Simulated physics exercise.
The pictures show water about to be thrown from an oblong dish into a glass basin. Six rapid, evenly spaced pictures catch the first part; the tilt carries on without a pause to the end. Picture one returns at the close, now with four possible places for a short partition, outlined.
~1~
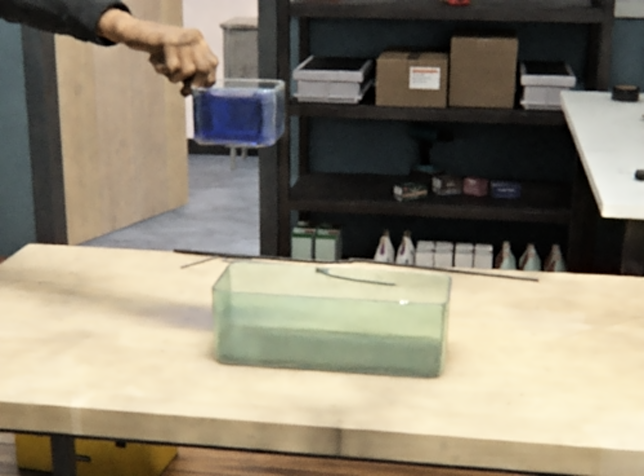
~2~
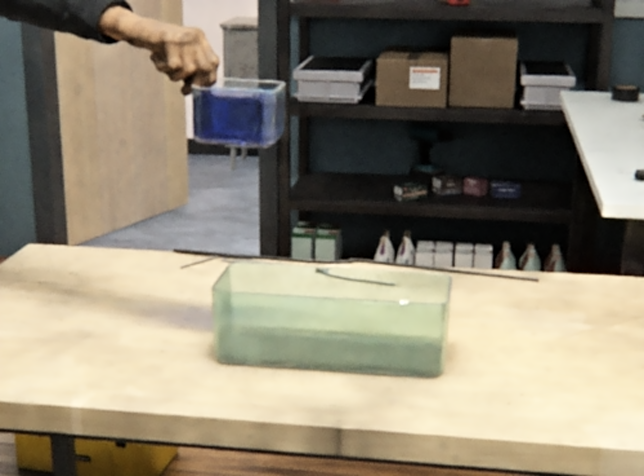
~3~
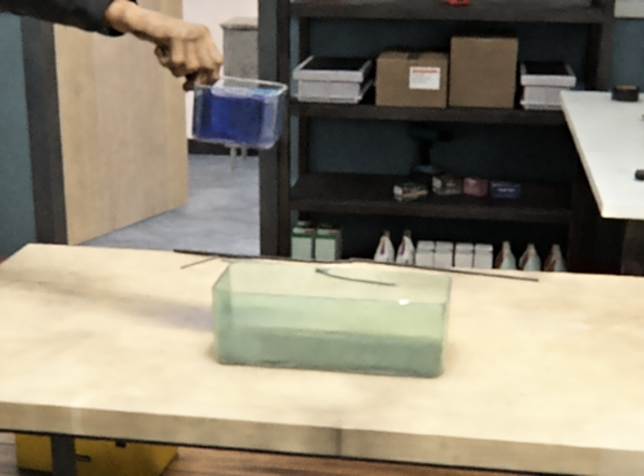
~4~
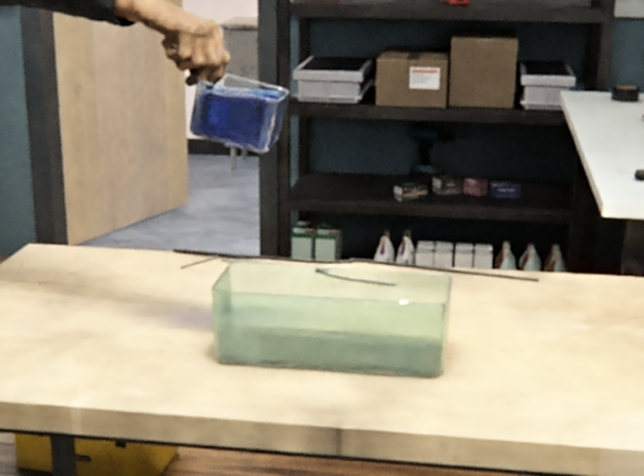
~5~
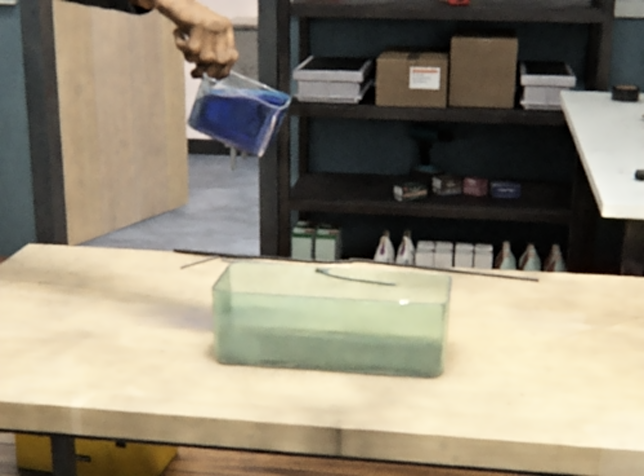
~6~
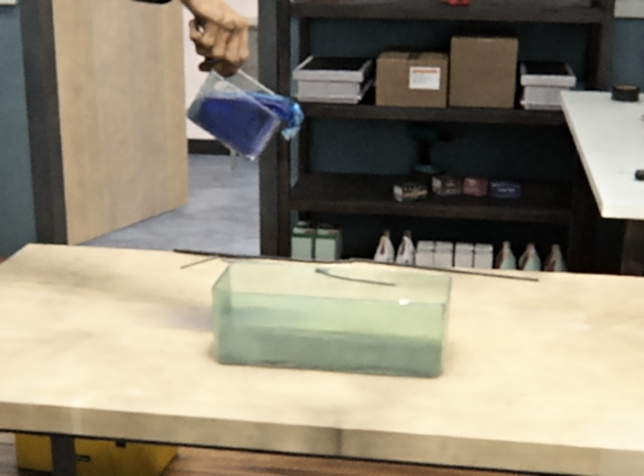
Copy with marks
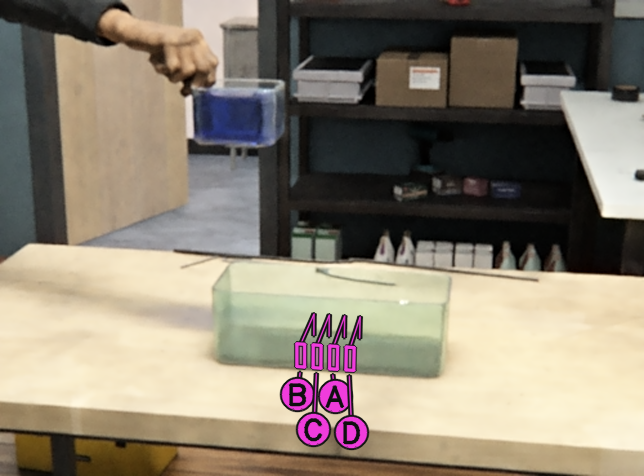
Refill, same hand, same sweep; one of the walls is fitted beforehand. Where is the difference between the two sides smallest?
D is best.
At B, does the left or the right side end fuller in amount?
More ends on the right.
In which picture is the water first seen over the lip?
In picture 5.
On the marked copy, A at (332, 374); B at (300, 372); C at (316, 373); D at (349, 376).
With A, about 35 % ends left of the wall and 63 % right of it; 3 % is lost outside.
With B, about 12 % ends left of the wall and 84 % right of it; 4 % is lost outside.
With C, about 29 % ends left of the wall and 67 % right of it; 4 % is lost outside.
With D, about 48 % ends left of the wall and 48 % right of it; 3 % is lost outside.
